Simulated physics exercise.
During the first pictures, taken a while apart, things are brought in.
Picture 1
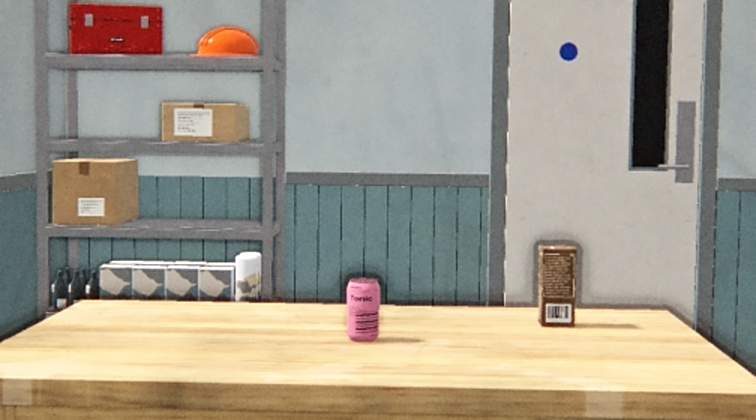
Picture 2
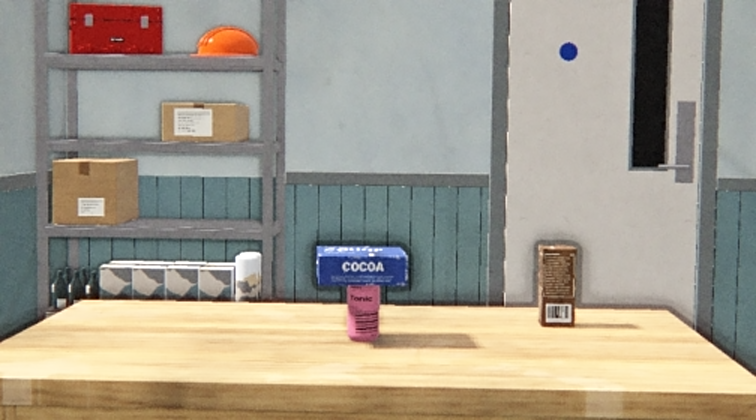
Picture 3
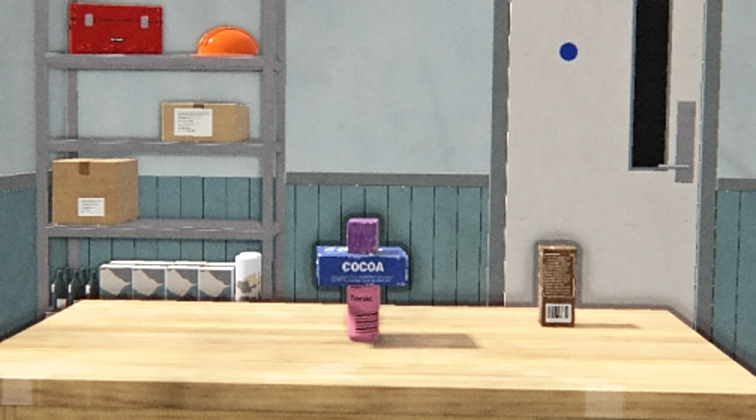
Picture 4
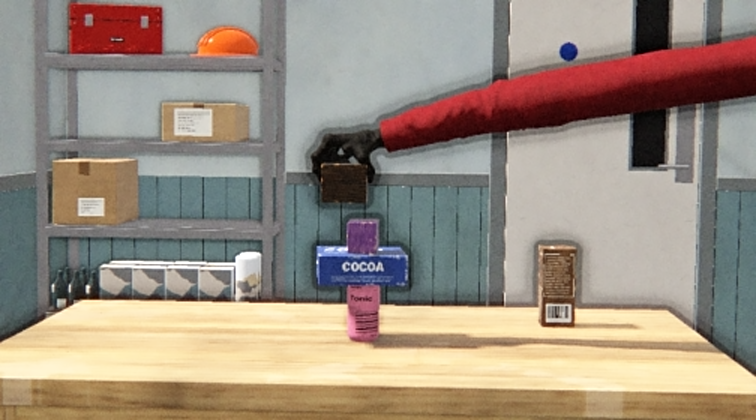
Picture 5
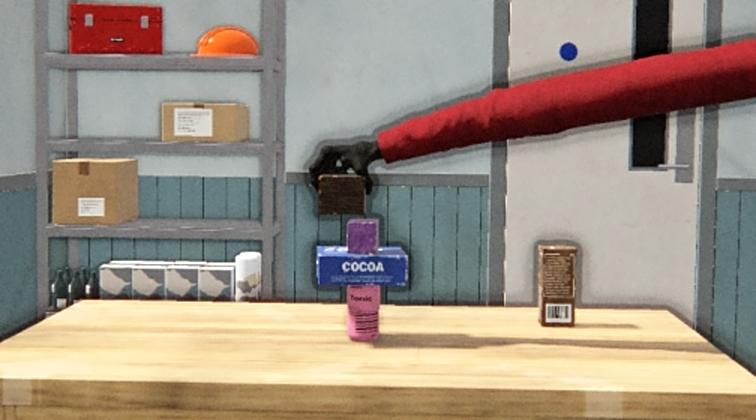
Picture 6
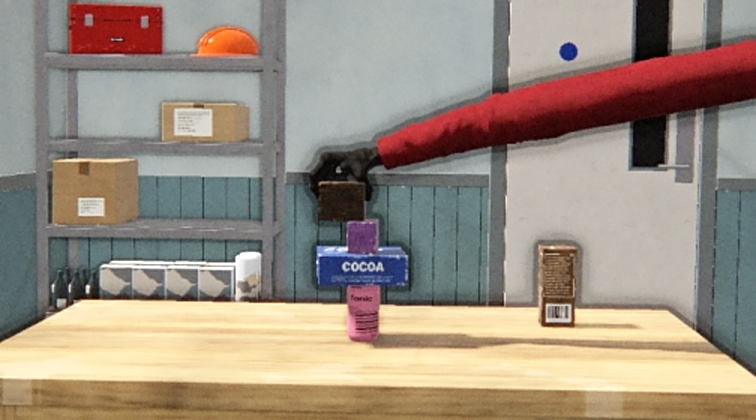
The video shows a blue cocoa box and then a purple block appearing stacked on a pink can beside a brown carton, before a red-sleeved arm with a dark hand lowers a dark block onto the purple one.
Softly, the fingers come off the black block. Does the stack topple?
Yes, it topples.
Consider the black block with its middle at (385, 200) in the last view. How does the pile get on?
After that, the pile falls over.
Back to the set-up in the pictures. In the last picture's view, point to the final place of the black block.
End position in the final view: Approximately (223, 313).
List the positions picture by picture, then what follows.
In the first frame, the last thing is not in view yet; brown carton (557, 286).
In the second frame, the last thing is not in view yet.
In the third frame, the last thing is not in view yet; brown carton (557, 286).
The fourth frame shows coming down; black block (345, 183); purple block (363, 236).
The fifth frame shows coming down; black block (343, 195); brown carton (557, 286).
The sixth frame shows in place under the hand; black block (343, 201); purple block (363, 236).
Then, 0.40 s after the last picture, black block now fallen.
Then, 0.60 s after the last picture, things are still on the move.
Then, 0.80 s after the last picture, as before.
At rest, fallen, black block; the other 4 in place. Seen from the same camera at the end, black block near (223, 312). The pile comes apart.
